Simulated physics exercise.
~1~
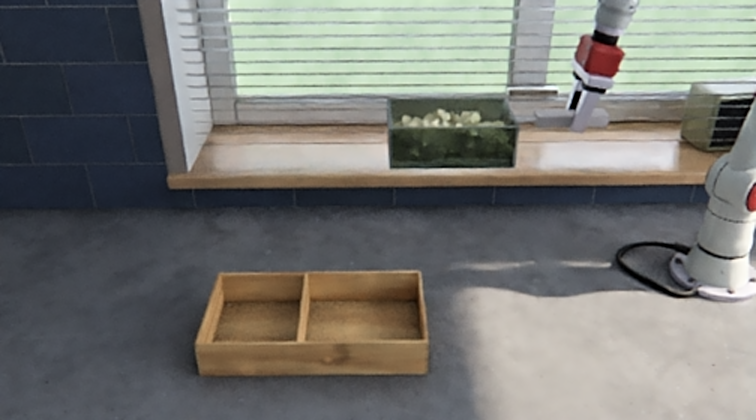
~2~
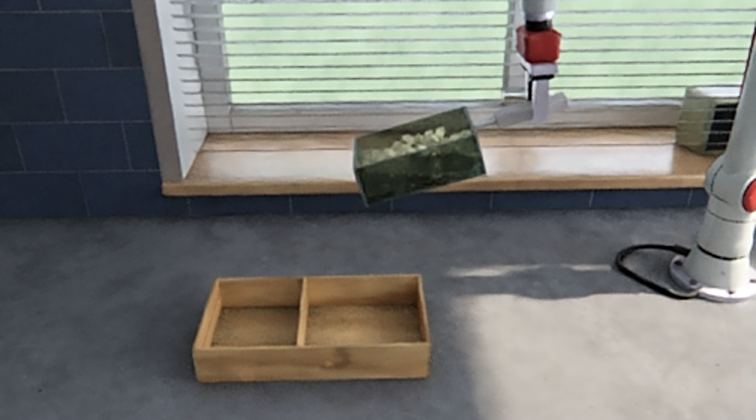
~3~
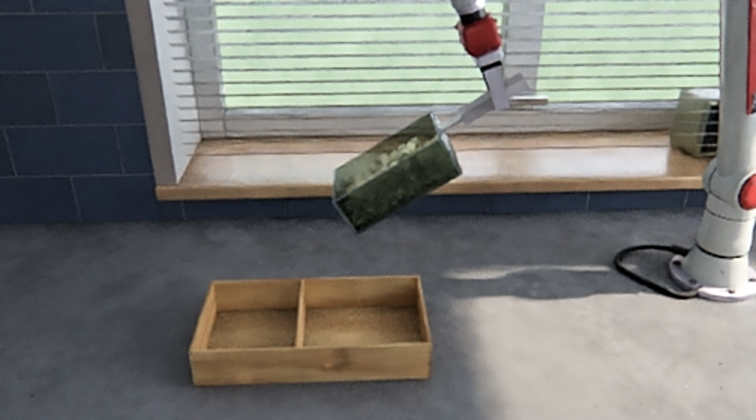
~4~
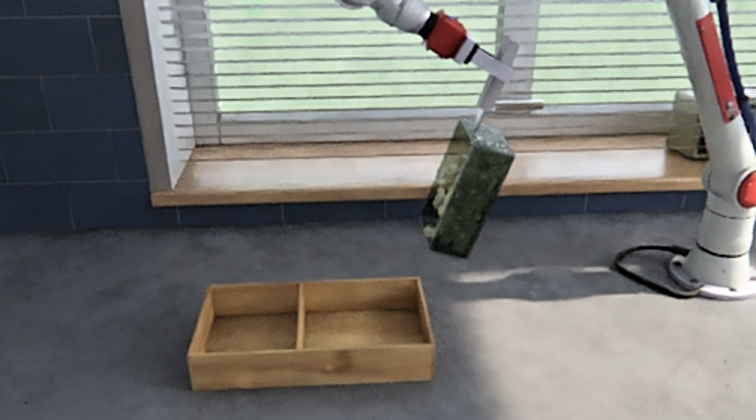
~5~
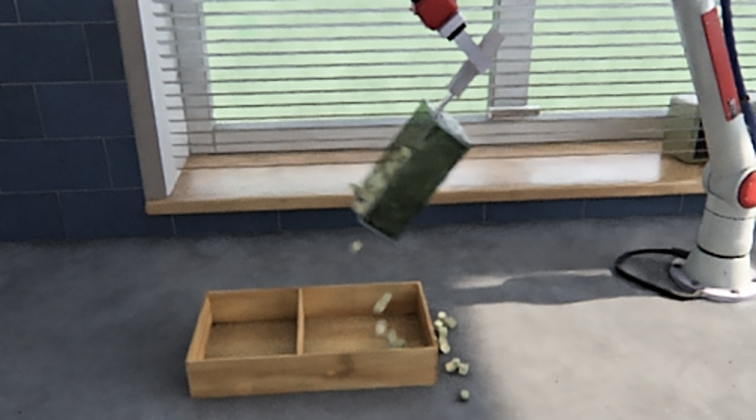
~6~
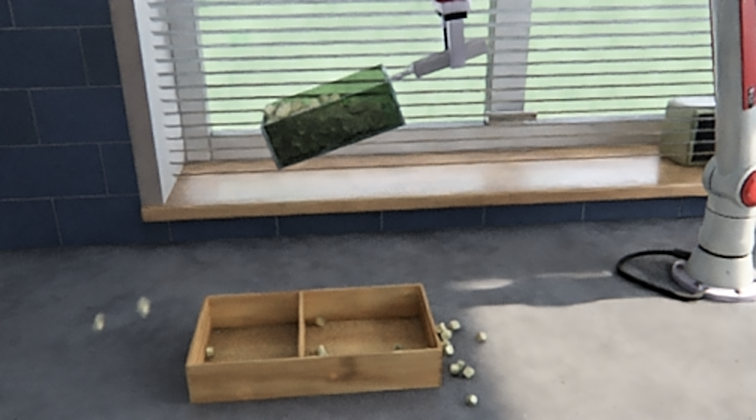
On a grey surface before a window with blinds, a robot arm lifts a clear green box of pale vegetable pieces off the sill, tips it steeply, spilling some into and beside a divided wooden crate, then swings it left and levels it partly, still holding most pieces.
